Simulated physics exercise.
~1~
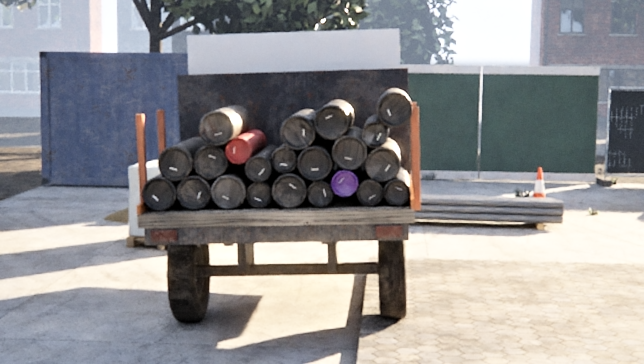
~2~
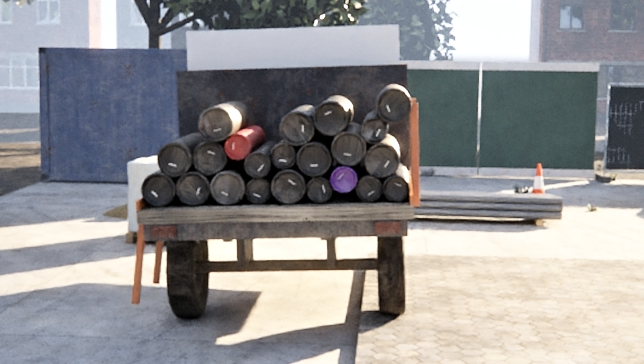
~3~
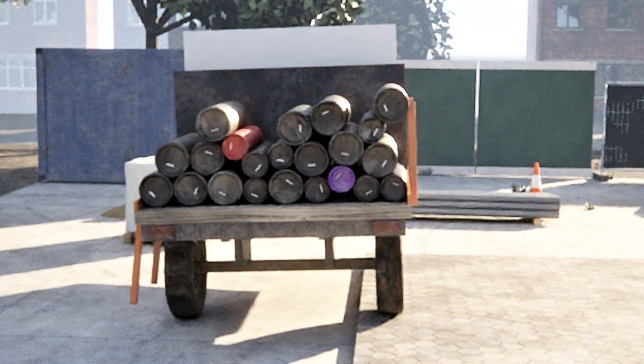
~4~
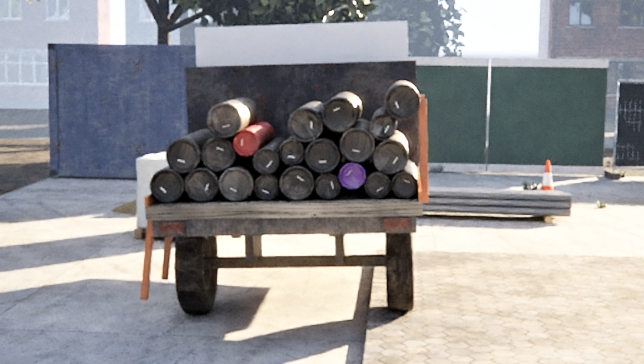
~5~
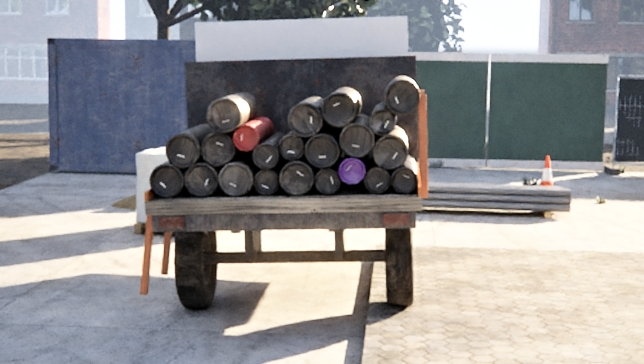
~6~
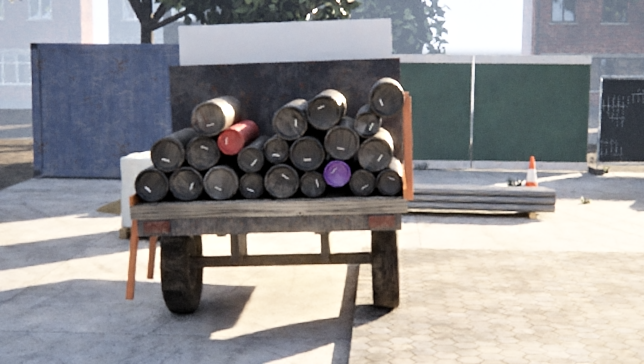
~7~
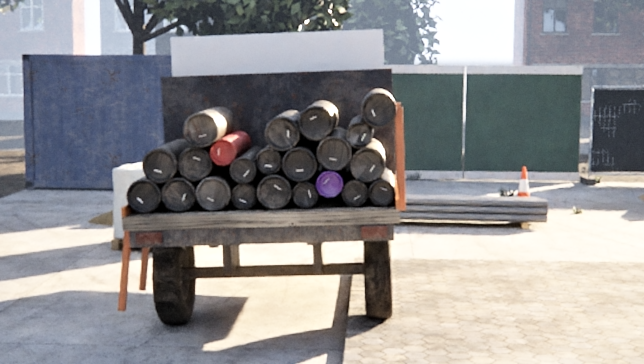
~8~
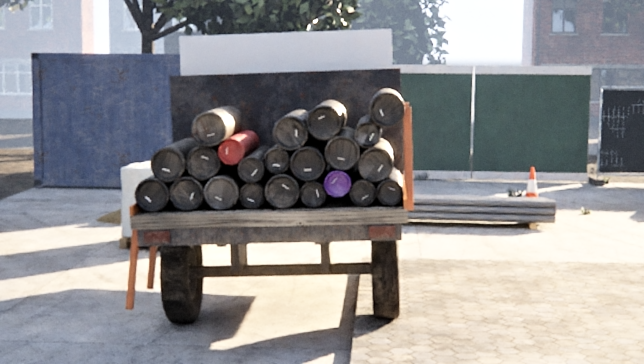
In the video, a stack of dark cylinders, with one red and one purple among them, sits on a flatbed seen from behind as the orange posts on the left swing out and hang down, yet the load stays in place and nothing falls off.
